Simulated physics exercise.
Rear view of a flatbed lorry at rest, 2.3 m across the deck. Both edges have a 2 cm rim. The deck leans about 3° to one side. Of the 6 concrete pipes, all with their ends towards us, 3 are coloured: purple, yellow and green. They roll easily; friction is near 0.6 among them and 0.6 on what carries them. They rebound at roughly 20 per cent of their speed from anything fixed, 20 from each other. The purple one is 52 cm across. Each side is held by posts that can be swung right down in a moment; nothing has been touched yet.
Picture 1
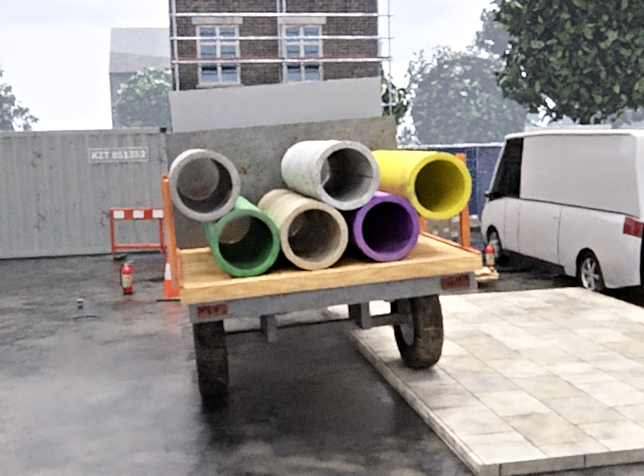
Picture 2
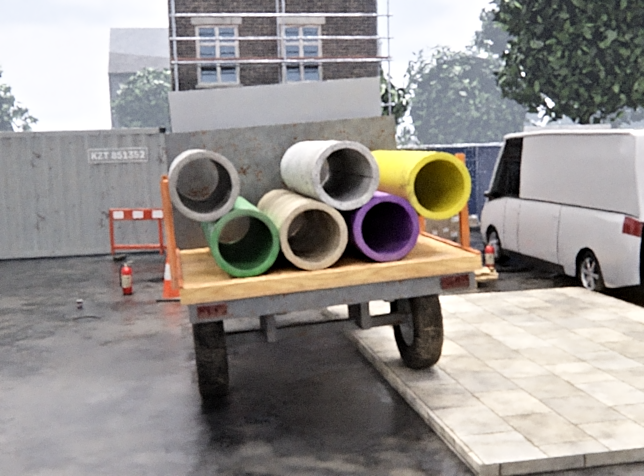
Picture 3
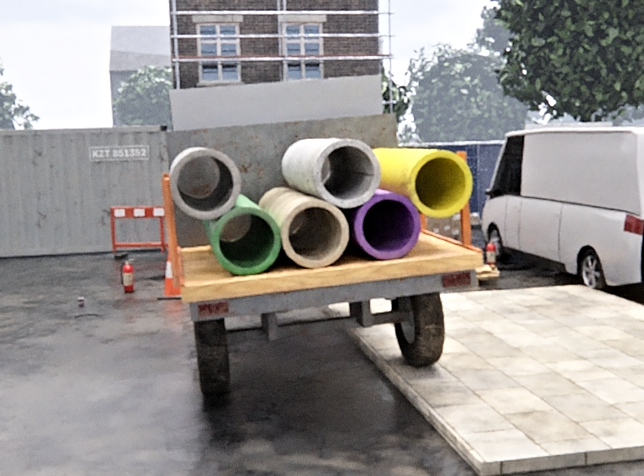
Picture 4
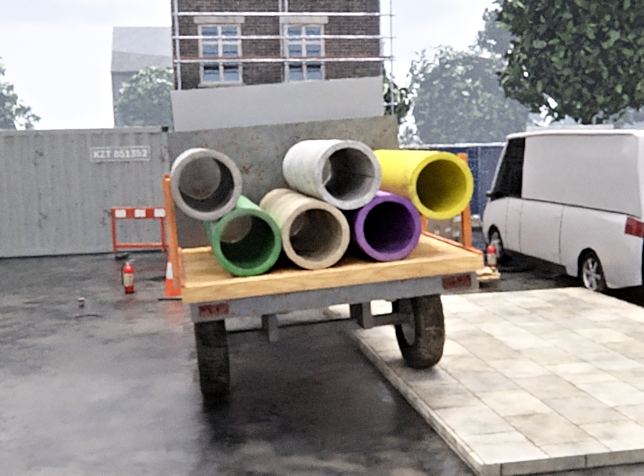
The footage shows six concrete pipes, including green, purple and yellow ones, stacked in two layers with their open ends facing the camera on a parked flatbed, beside a white van and a paved area; nothing visibly moves.
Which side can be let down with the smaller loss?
The right-hand side.
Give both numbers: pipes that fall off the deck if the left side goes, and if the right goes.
Left 6, right 0.
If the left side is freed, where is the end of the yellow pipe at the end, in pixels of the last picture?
Around (92, 353).
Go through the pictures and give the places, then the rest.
The first frame shows purple (388, 228), yellow (439, 186), green (246, 243); the deck slopes 3° down to the left; 3 of the 6 make up the bottom layer; all still.
The second frame shows purple (387, 228), yellow (439, 186), green (246, 243); rims, left 2 cm, right 2 cm; all still.
The third frame shows purple (388, 226), yellow (440, 184), green (247, 241); side tops at (166, 184) and (461, 157); at rest.
The fourth frame shows purple (389, 228), yellow (441, 186), green (248, 242); nothing moves.
If it is the left, after 2.9 s, purple is on the deck, 95 cm from the left edge, rolling left; yellow is on the deck, 60 cm from the right edge, rolling left; green is dropping off the left side; 2 of 6 are off.
If it is the left, in the end, purple is on the ground to the left; yellow is dropping off the left side; green is on the ground to the left; 6 of 6 are off.
If it is the right, after 0.7 s, purple is on the deck, 70 cm from the right edge; yellow is on the deck, 10 cm from the right edge; green is on the deck, 50 cm from the left edge; 0 of 6 are off.
If it is the right, in the end, purple is on the deck, 70 cm from the right edge; yellow is on the deck, 20 cm from the right edge; green is on the deck, 50 cm from the left edge; 0 of 6 are off.
